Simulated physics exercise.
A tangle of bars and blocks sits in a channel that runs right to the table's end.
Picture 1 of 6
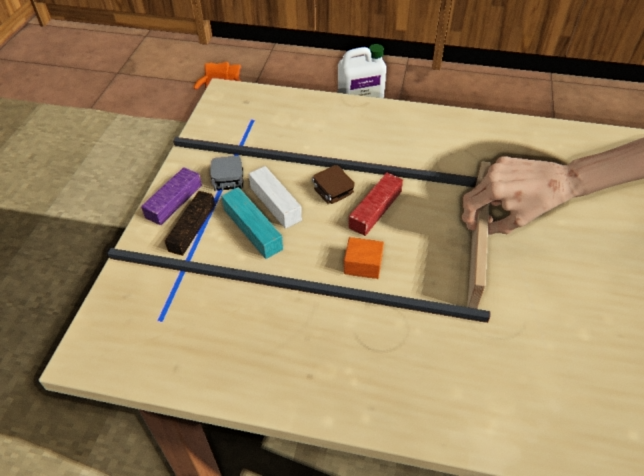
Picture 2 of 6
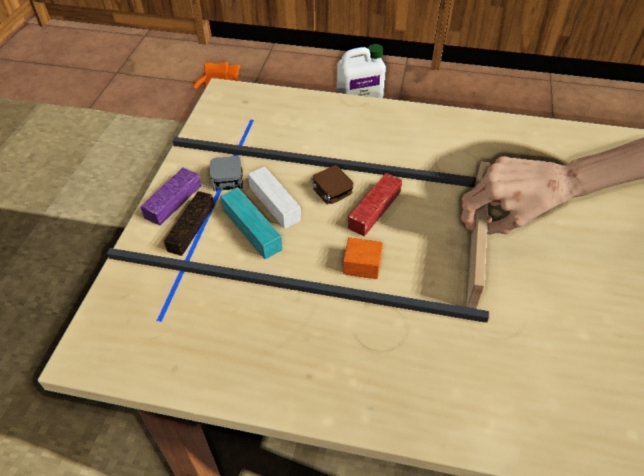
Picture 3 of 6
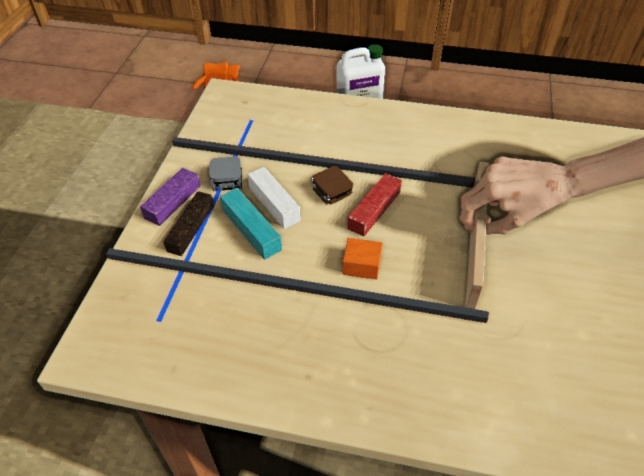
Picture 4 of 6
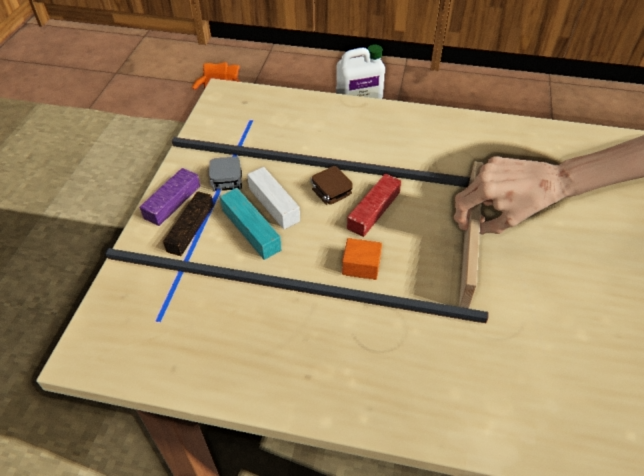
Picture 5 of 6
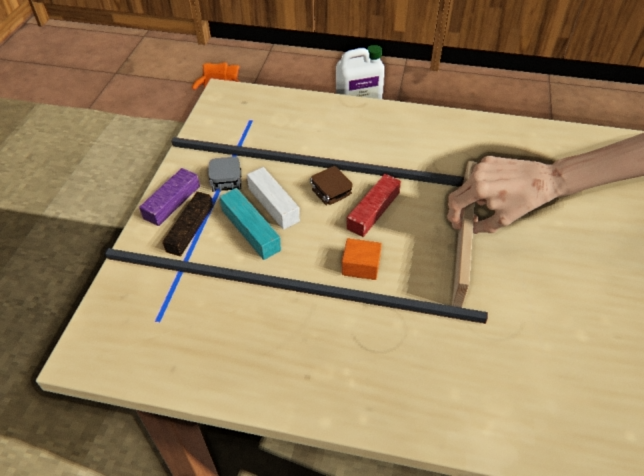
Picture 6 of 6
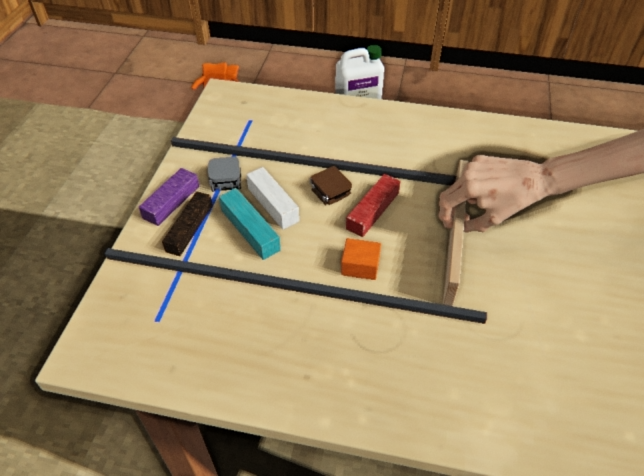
On a pale wooden table in a room with a tiled floor and patterned rug, seen from above at an angle, two dark rails form a channel crossed by a blue line. Purple, black, turquoise and white bars and a grey case lie left, with a brown case, red bar and orange block nearer the middle. A hand at right slides an upright board slightly left, touching nothing else, while the view stays almost still.
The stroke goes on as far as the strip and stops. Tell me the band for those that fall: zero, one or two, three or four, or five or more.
Dropped: One or two.
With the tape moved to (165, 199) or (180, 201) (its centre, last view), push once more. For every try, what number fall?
You'd count 6 the first time and 4 the second.
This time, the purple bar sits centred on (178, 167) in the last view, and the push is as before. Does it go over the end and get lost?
Lab note: Started there, it ends up below.
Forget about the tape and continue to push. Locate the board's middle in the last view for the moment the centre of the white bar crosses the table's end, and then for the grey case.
For the white bar, about (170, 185); for the grey case, about (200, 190).
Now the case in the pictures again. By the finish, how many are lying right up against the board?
That comes to 2.
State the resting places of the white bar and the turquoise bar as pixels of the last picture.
The white bar settles near (180, 195); as for the turquoise bar, near (153, 216).
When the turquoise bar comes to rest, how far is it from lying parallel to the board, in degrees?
Roughly 10°.
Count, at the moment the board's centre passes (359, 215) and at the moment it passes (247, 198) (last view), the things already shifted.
It comes to 3 for the first spot, 8 for the other.
Early on, none off yet; purple bar at rest near (170, 196); black bar at rest near (188, 223); grey case at rest near (225, 174).
A while later, none off yet; purple bar at rest near (168, 196); black bar at rest near (186, 223); grey case travelled a little near (212, 174).
Finally, the number that fall off is one or two; lost, purple bar.
